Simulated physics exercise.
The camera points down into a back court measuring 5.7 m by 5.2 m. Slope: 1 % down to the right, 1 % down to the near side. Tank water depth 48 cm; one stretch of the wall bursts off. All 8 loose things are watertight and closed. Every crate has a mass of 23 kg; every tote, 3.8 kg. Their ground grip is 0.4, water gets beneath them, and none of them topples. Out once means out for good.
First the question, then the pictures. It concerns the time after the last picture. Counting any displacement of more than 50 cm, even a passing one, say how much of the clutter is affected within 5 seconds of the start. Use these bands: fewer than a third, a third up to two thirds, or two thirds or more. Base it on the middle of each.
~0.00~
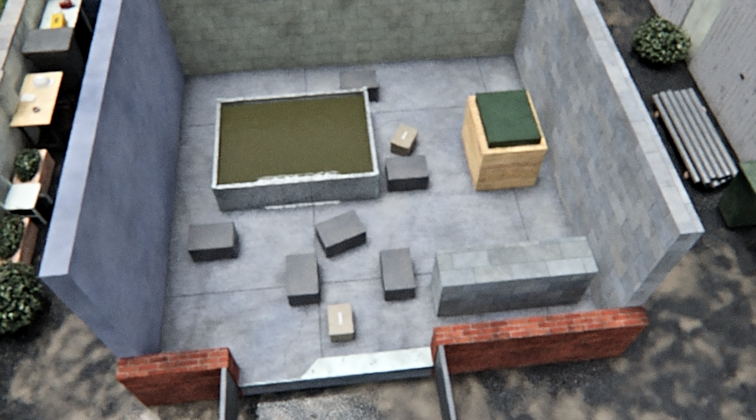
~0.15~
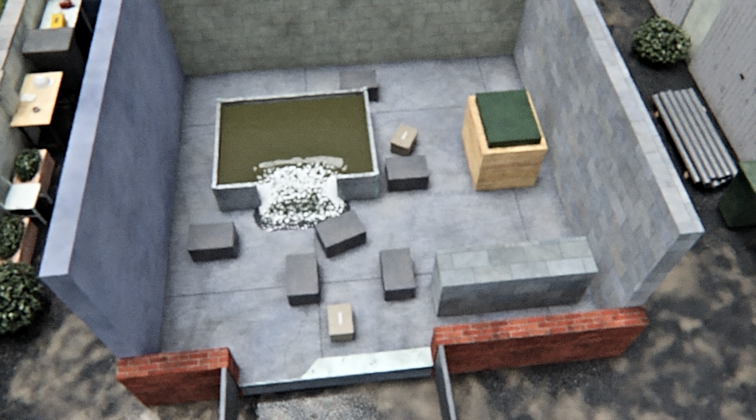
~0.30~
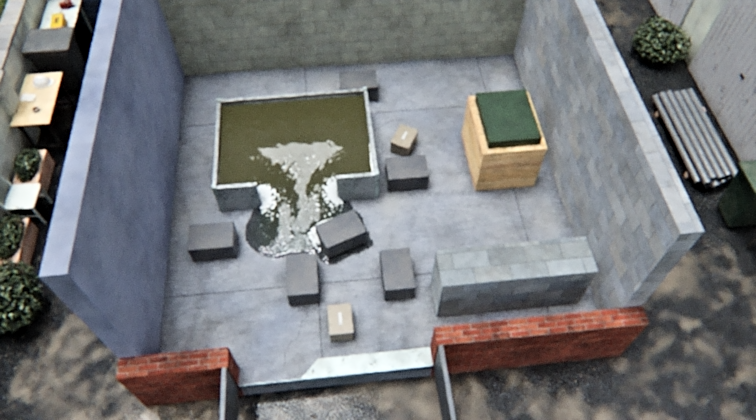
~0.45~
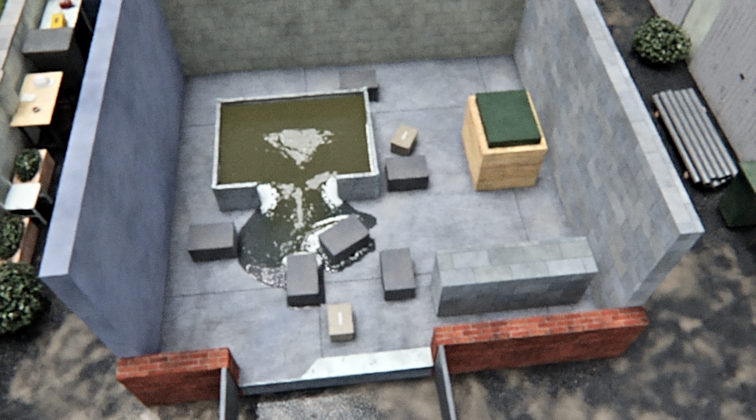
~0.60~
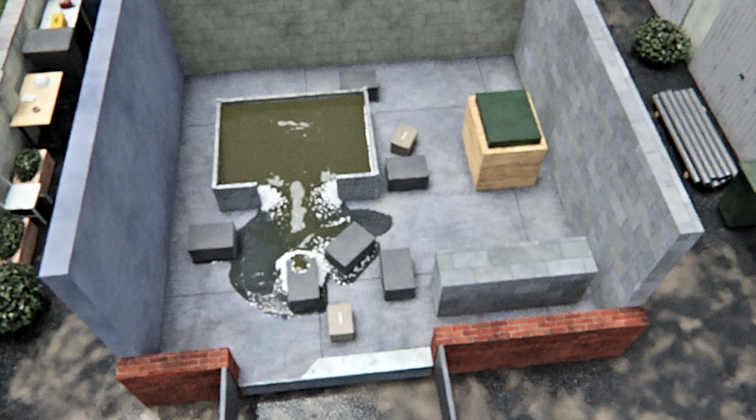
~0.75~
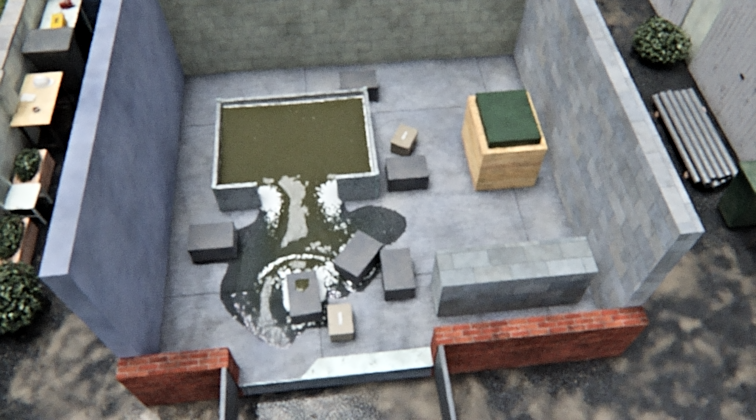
It falls in a third up to two thirds.
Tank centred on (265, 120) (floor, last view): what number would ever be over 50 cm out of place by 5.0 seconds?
The count would be 4.
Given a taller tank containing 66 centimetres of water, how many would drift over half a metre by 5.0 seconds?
Then the count would be 3.
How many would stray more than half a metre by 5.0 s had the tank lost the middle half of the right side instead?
Then 1 of them would.
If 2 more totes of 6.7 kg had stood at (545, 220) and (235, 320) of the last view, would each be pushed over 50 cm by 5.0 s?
First falls shy, then exceeds it.
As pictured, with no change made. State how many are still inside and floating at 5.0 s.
My tally comes to 0.
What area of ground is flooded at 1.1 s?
About 9.0 m2.
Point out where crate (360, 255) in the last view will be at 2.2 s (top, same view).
It would be close to (393, 310) by then.
After 1.1 s 2 of 8 are over 50 cm from their spots; 0 afloat.
After 2.2 s 3 of 8 are over 50 cm from their spots; 0 afloat.
After 3.5 s 3 of 8 are over 50 cm from their spots; 0 afloat.
After 5.0 s 3 of 8 are over 50 cm from their spots, and 3 have been at some point; 0 afloat.
